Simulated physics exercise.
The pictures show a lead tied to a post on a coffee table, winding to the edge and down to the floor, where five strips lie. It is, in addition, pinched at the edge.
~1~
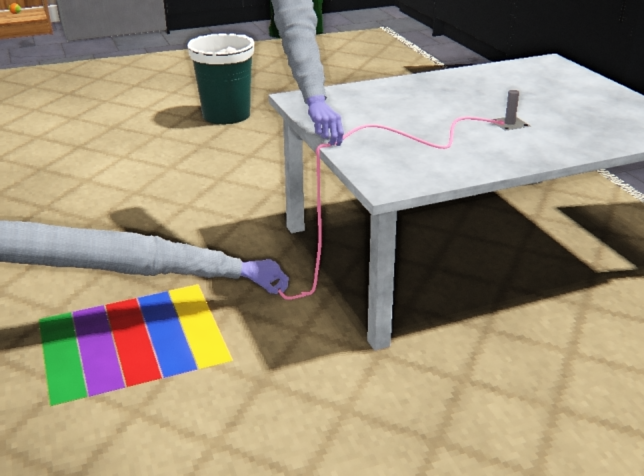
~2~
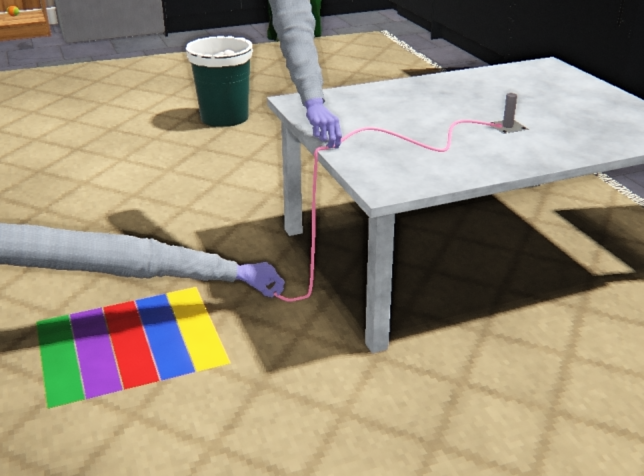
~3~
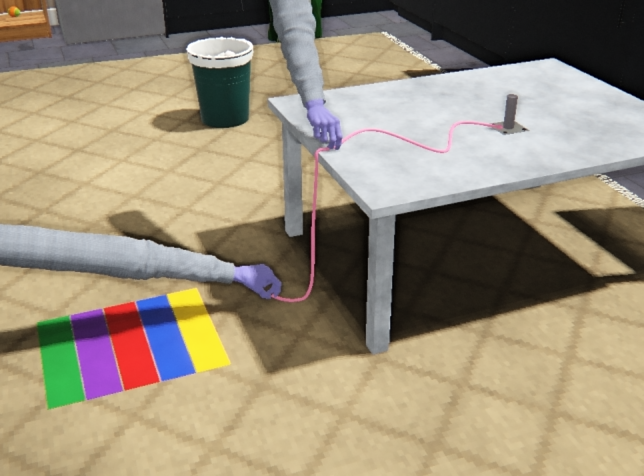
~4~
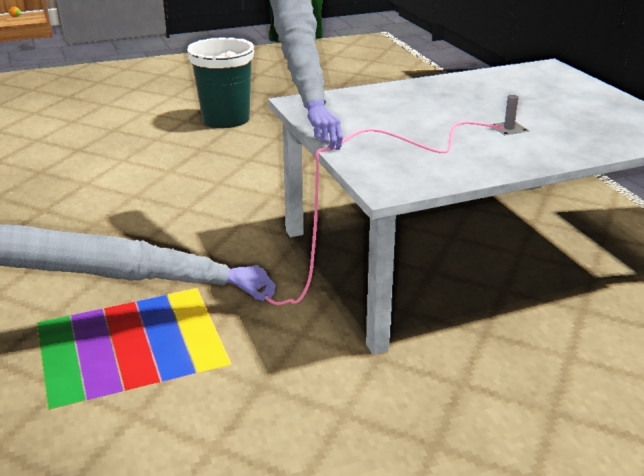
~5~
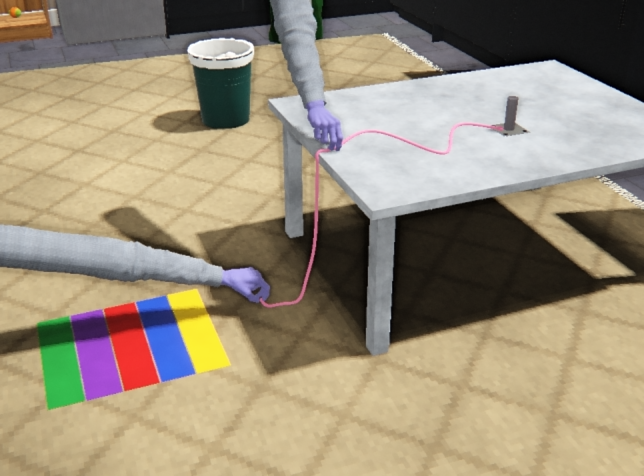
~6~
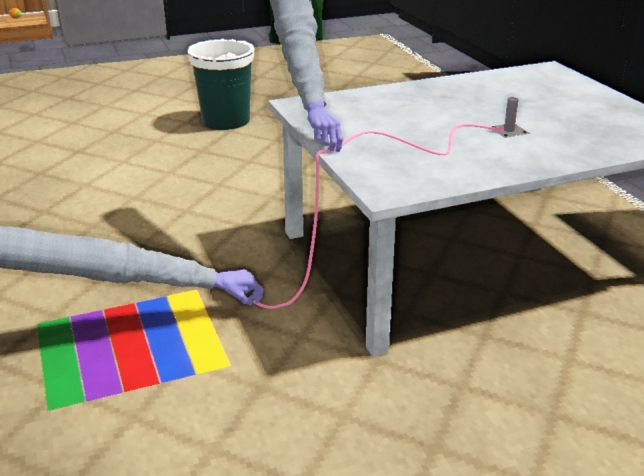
At first, a pink cord runs from a small post across a gray table to its edge, where one gloved hand pinches it, while another hand holds its end near the floor. The lower hand then draws the end slightly left toward the five colored strips, as the upper hand stays put.
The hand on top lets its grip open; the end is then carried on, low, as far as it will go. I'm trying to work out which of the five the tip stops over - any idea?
I would say the green one.
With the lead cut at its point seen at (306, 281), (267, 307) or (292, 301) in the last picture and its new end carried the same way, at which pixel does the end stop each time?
The pixels are (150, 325), (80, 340) and (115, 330), in the order of the tries.
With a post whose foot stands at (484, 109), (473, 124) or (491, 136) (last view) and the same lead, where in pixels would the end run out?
Near (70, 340); near (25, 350); near (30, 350).
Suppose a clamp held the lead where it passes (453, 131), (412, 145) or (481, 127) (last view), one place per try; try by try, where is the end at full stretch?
They end up at (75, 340), (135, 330) and (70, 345).
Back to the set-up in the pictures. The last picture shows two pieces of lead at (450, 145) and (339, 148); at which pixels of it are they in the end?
At (415, 143) for the first, at (259, 196) for the second.
Soon after, end near (114, 332); over red.
Then, end near (78, 340); over purple.
At full stretch, end near (57, 345); over green. It gets as far as the green strip.
